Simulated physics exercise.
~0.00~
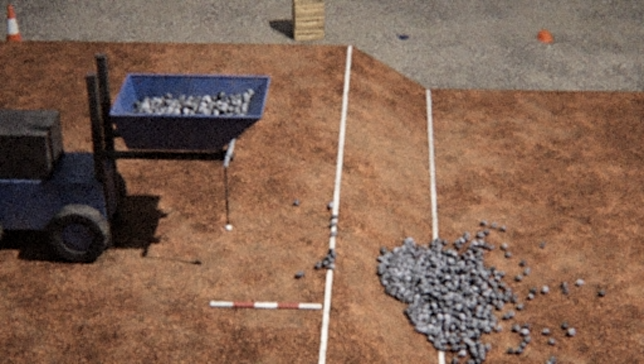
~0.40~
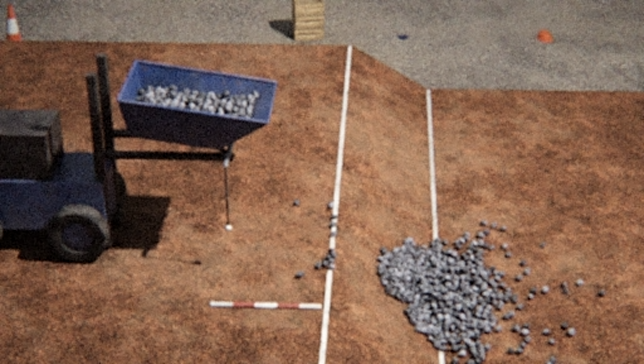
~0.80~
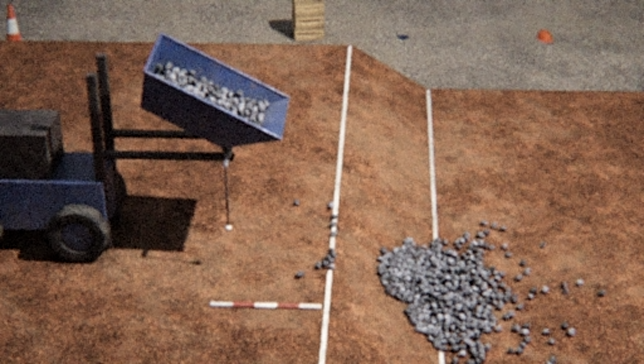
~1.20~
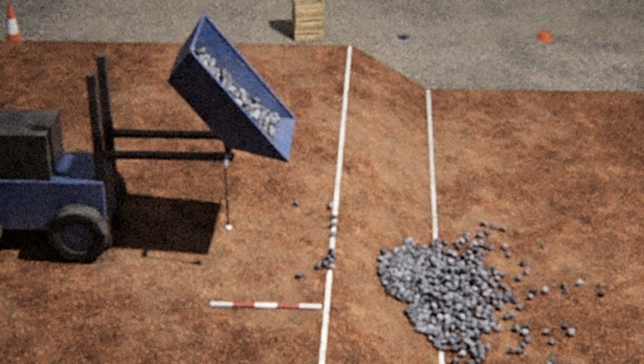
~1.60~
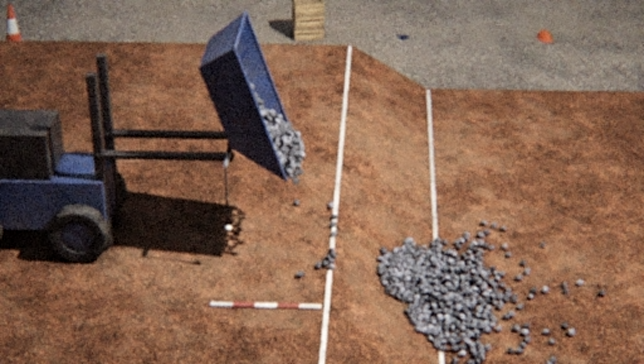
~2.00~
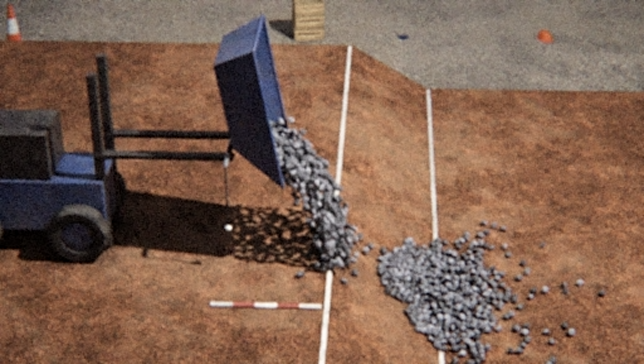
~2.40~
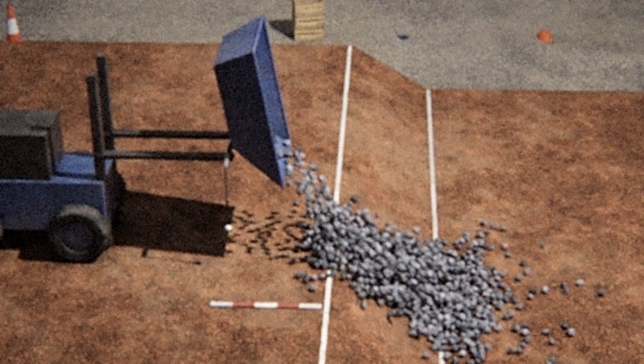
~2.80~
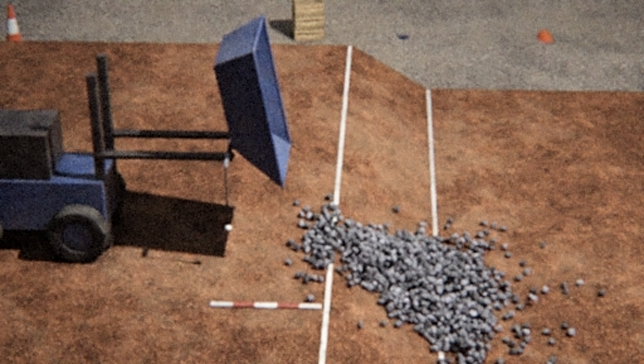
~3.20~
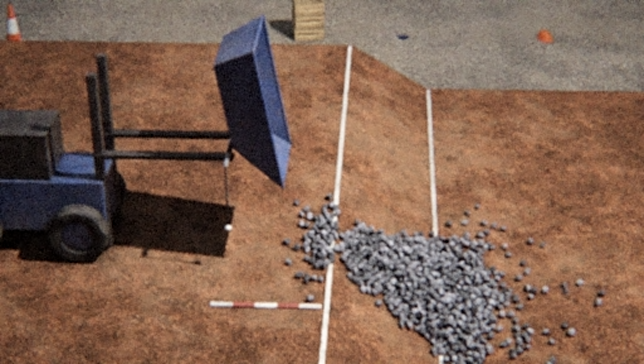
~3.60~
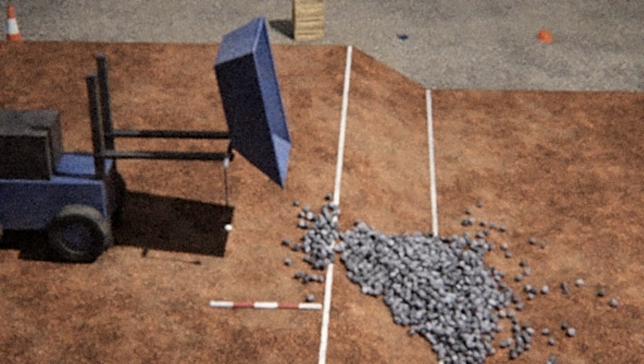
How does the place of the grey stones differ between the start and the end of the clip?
At the start the stones are split between the raised blue skip on the left and a heap lower down on the right. By the end they all lie on the ground, so as a whole they are further right and lower in view.
Blue forklift tipping its skip of grey stones down a reddish bank, the stones spilling into an earlier heap and settling.
